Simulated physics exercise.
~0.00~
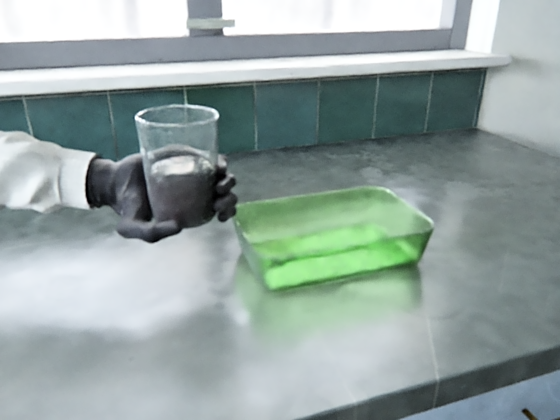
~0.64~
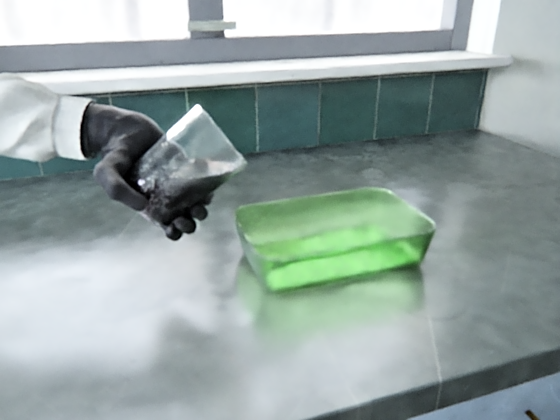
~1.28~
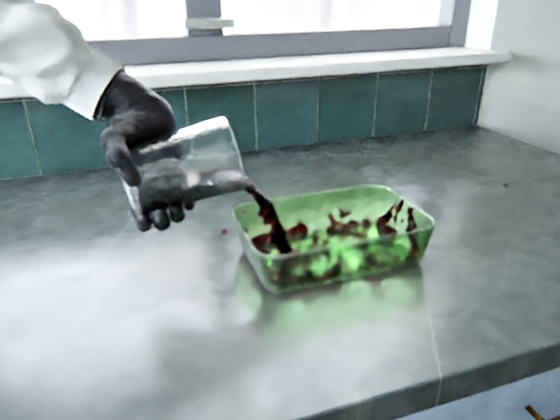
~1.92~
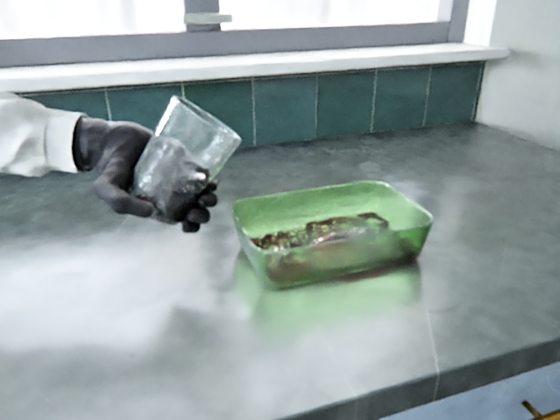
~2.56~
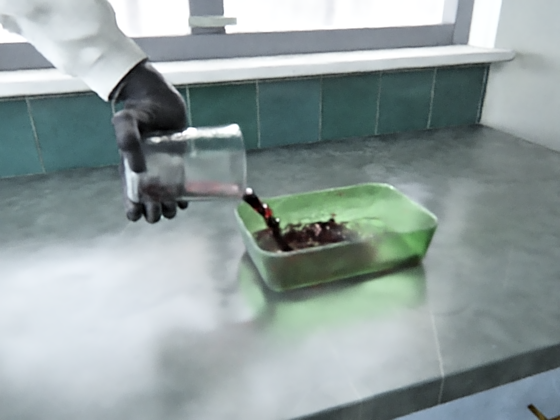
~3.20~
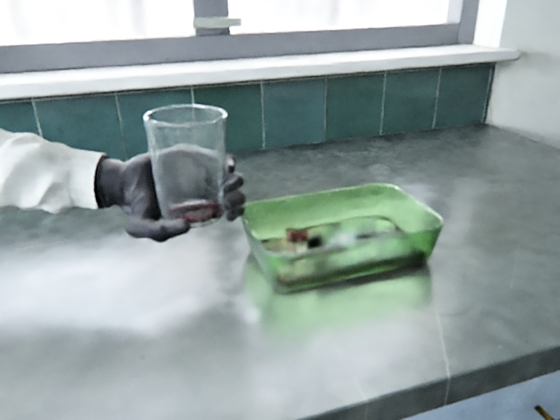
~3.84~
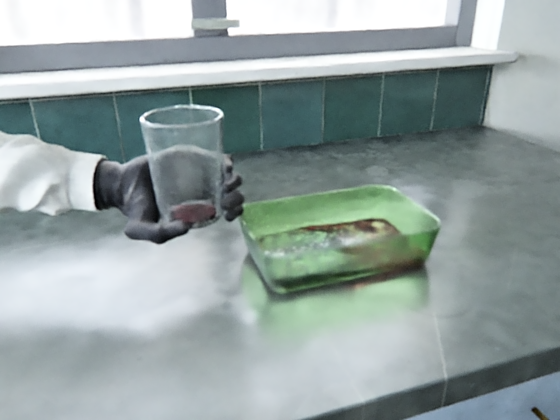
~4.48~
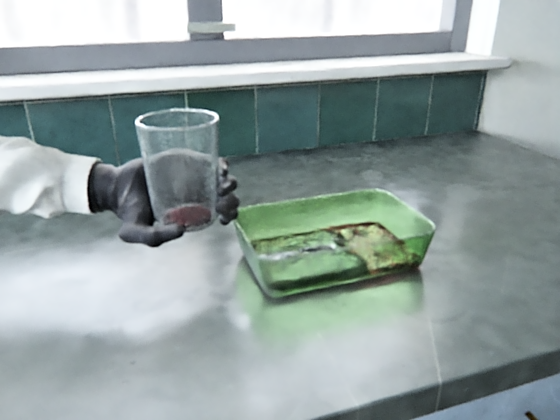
On a grey worktop, a gloved hand tips a glass twice, pouring dark red liquid into a green oblong dish, then holds it upright.
